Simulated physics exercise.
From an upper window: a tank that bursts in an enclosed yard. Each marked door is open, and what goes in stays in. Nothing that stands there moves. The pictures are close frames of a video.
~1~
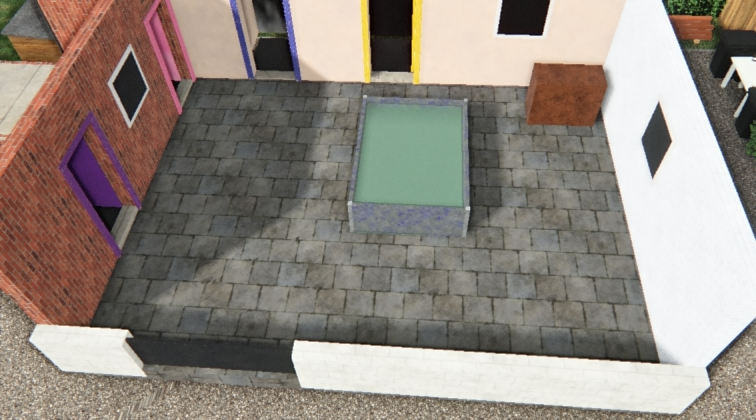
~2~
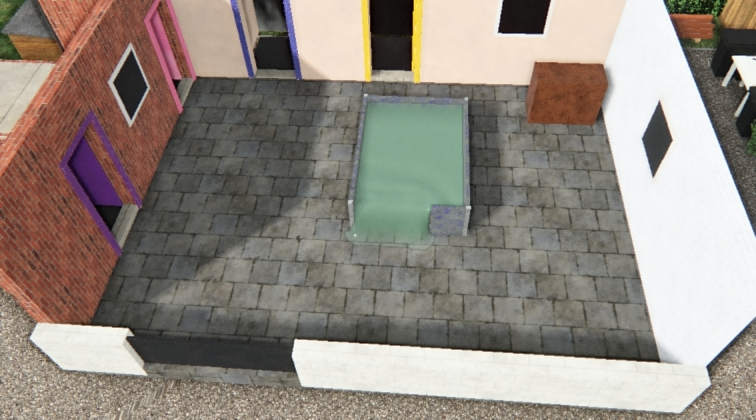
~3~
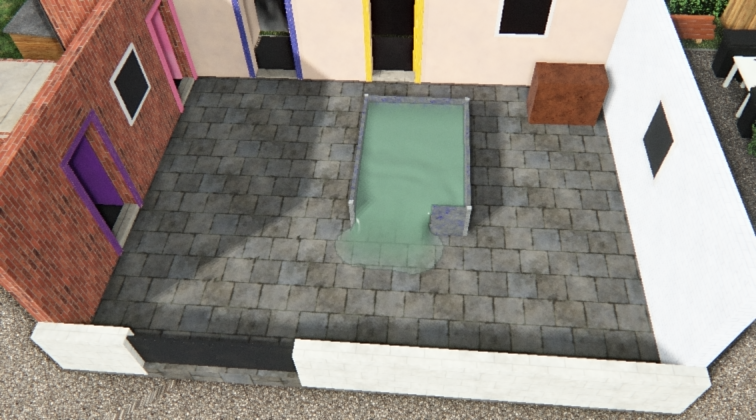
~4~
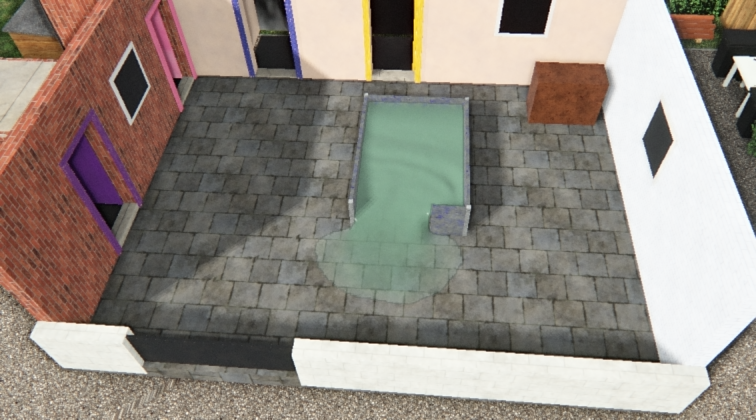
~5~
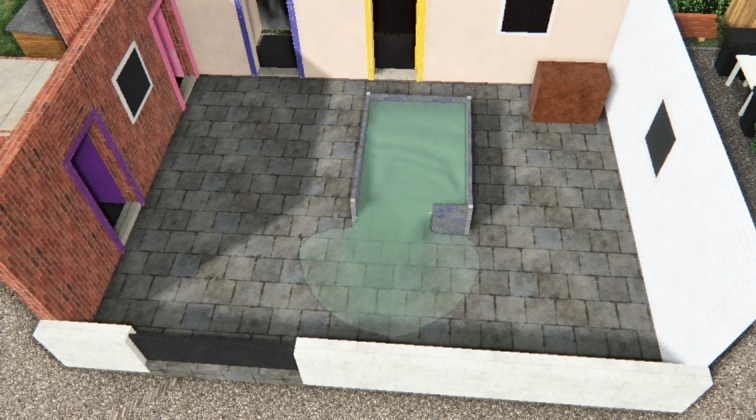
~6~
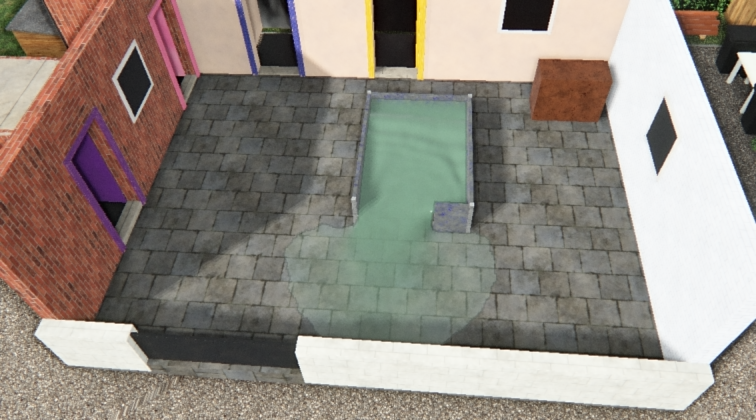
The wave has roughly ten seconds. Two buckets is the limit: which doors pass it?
In the end: The yellow door admits no more than that; the purple door admits no more than that; the blue door lets in a lot; the pink door lets in a lot.
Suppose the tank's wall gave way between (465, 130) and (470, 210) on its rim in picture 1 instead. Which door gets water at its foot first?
The yellow-painted one.
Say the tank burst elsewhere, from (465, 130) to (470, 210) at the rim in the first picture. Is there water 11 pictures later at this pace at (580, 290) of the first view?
There: Under water.
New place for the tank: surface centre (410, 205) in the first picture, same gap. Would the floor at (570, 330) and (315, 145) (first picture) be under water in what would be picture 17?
In that order: Awash, free of water.
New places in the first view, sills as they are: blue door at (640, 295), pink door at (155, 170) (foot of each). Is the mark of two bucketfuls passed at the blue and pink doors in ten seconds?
In short: The blue one floods, the pink one lets less in.
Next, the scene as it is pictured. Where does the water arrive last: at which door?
Last comes the yellow one.
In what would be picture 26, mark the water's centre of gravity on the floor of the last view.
Around (371, 253).
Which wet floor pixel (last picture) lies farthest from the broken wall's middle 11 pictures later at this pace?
Around (85, 344).
A moment on, water covers 20 % of the floor; the yellow door not reached, the purple door not reached, the blue door not reached, the pink door not reached.
Next, water covers 25 % of the floor; the yellow door not reached, the purple door not reached, the blue door not reached, the pink door not reached.
Then, water covers 35 % of the floor; the yellow door not reached, the purple door wet at the sill, nothing in, the blue door not reached, the pink door not reached.
Later, water covers 70 % of the floor; the yellow door not reached, the purple door under two buckets in, the blue door wet at the sill, nothing in, the pink door wet at the sill, nothing in.
In the end, water covers 95 % of the floor; the yellow door wet at the sill, nothing in, the purple door under two buckets in, the blue door over two buckets in, the pink door over two buckets in.
